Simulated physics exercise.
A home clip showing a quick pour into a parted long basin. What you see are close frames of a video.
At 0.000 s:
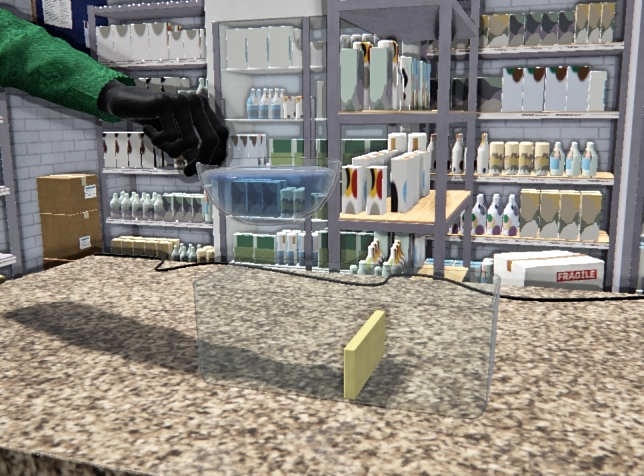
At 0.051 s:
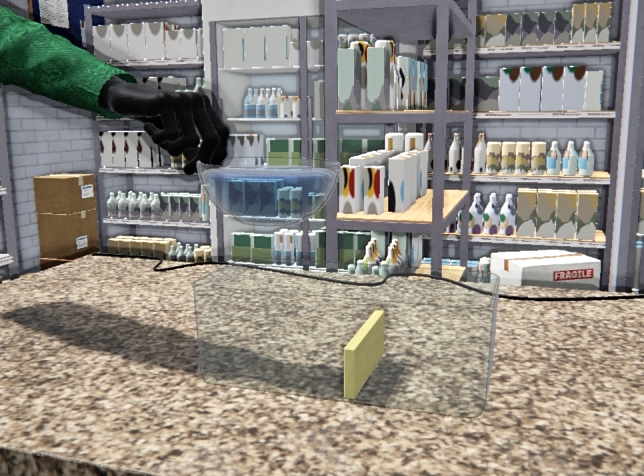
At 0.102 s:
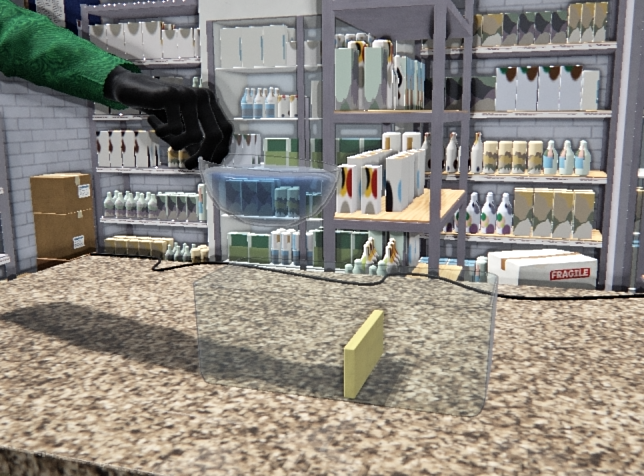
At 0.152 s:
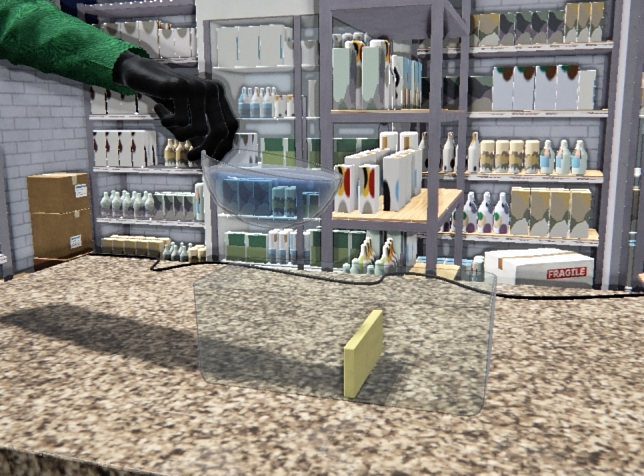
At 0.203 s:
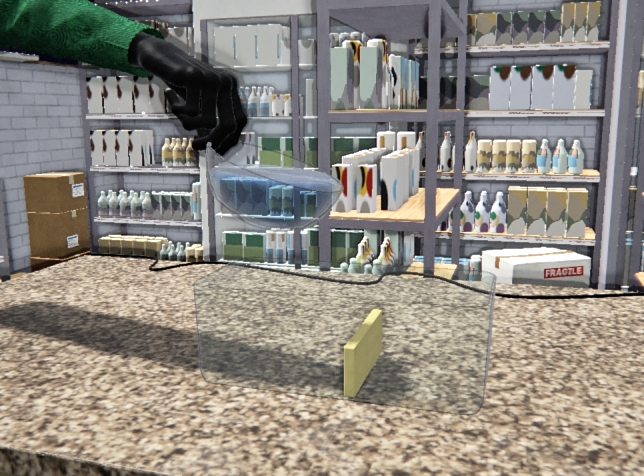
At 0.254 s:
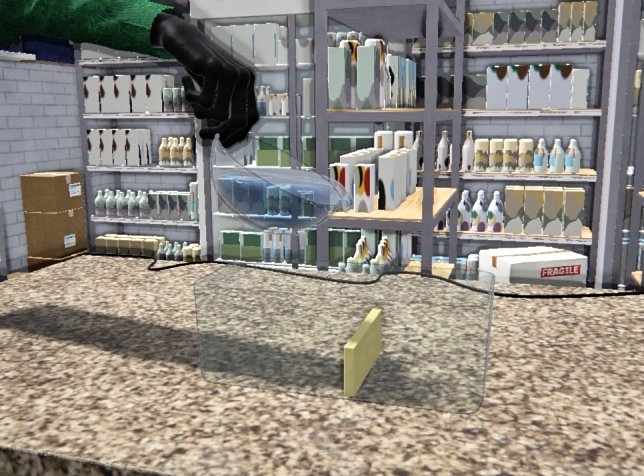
A clear bowl of blue liquid, held by a black-gloved hand in a green sleeve, tilted steadily to the right above a clear basin with a yellow piece in it on a speckled counter.
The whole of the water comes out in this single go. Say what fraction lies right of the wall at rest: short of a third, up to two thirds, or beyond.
Reaches a third, not past two thirds.
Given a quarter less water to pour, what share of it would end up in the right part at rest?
45 per cent or so.
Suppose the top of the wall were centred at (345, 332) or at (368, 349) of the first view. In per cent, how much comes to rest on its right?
First try close to 80 percent, second try close to 50 percent.
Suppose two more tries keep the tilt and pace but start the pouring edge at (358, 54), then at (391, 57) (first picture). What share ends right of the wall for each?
The first start yields 80 per cent, the second 80 per cent.
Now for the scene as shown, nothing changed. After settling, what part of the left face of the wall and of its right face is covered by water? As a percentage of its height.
20 per cent for the left part, 40 for the right.
A moment on, the bowl is tipped on its side and 11 per cent is still to pour, 18 is left of the wall and 51 right of it.
Next, the bowl is tipped right over and 0 per cent is still to pour, 42 is left of the wall and 52 right of it.
Then the bowl is tipped right over and 0 per cent is still to pour, 44 is left of the wall and 54 right of it.
Later the bowl is tipped right over and 0 per cent is still to pour, 44 is left of the wall and 54 right of it.
At rest 45 per cent lies left of the wall, 54 right of it and 1 outside.
